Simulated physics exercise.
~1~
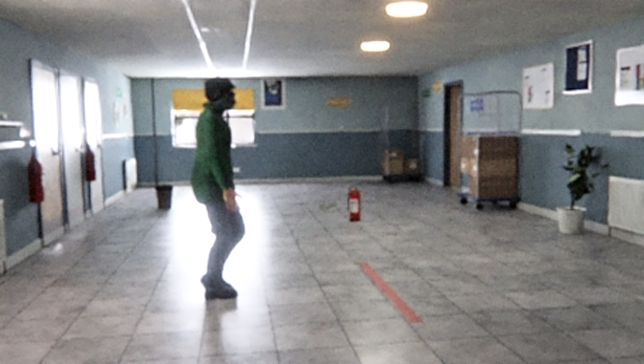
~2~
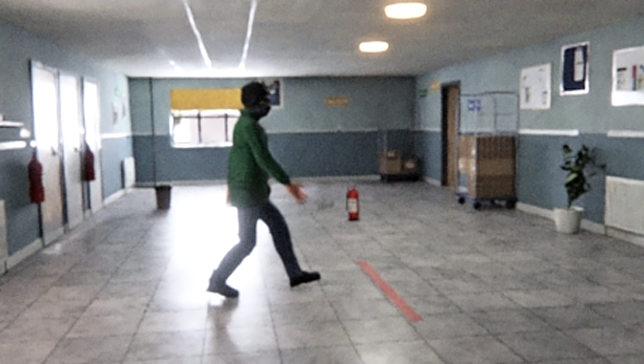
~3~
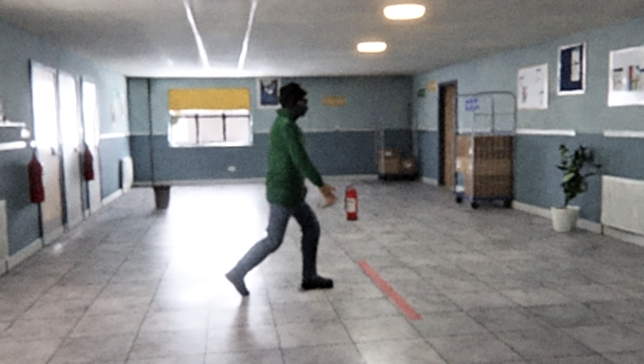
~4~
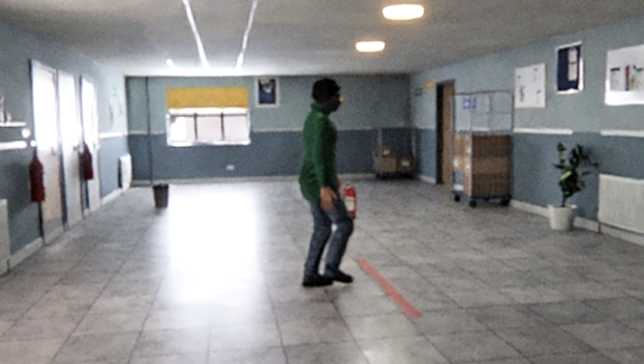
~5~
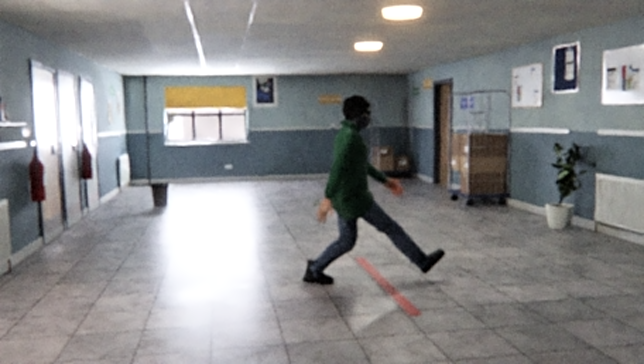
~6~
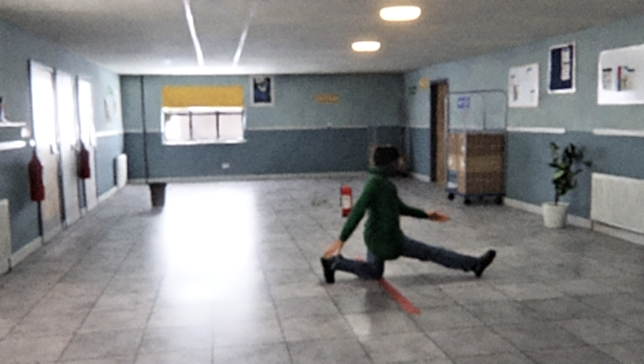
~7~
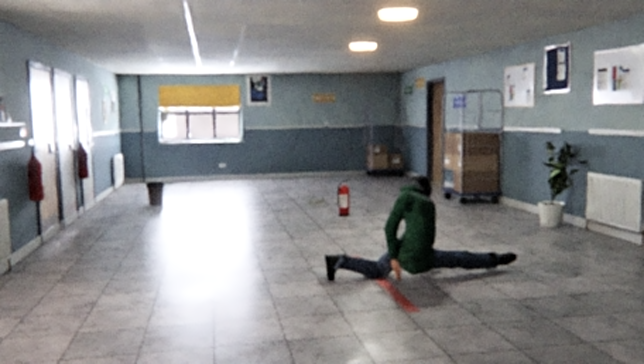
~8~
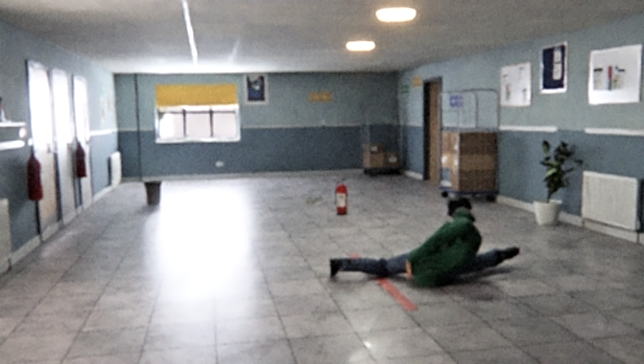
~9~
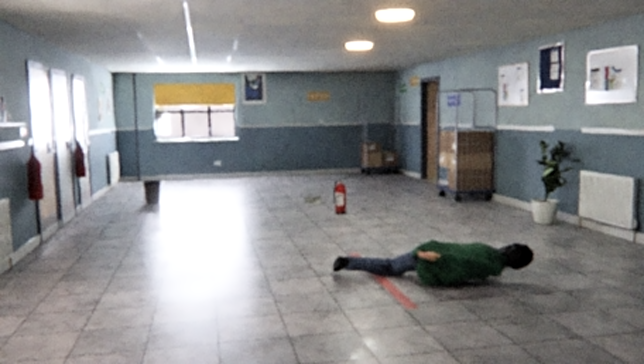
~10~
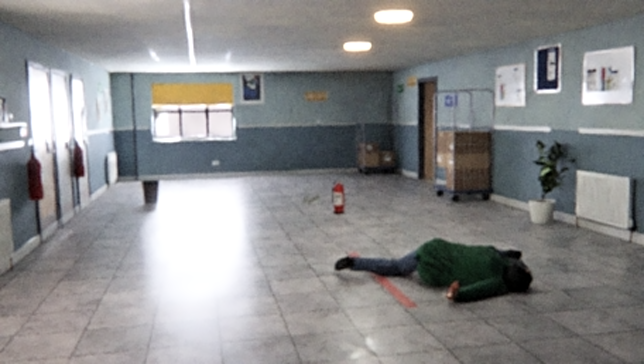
In this clip, a person in a green top and dark headwear walks right across a tiled hall toward a strip of red tape, slides into a split over it, then topples forward and lies stretched on the floor, hips, chest and head beyond the tape.
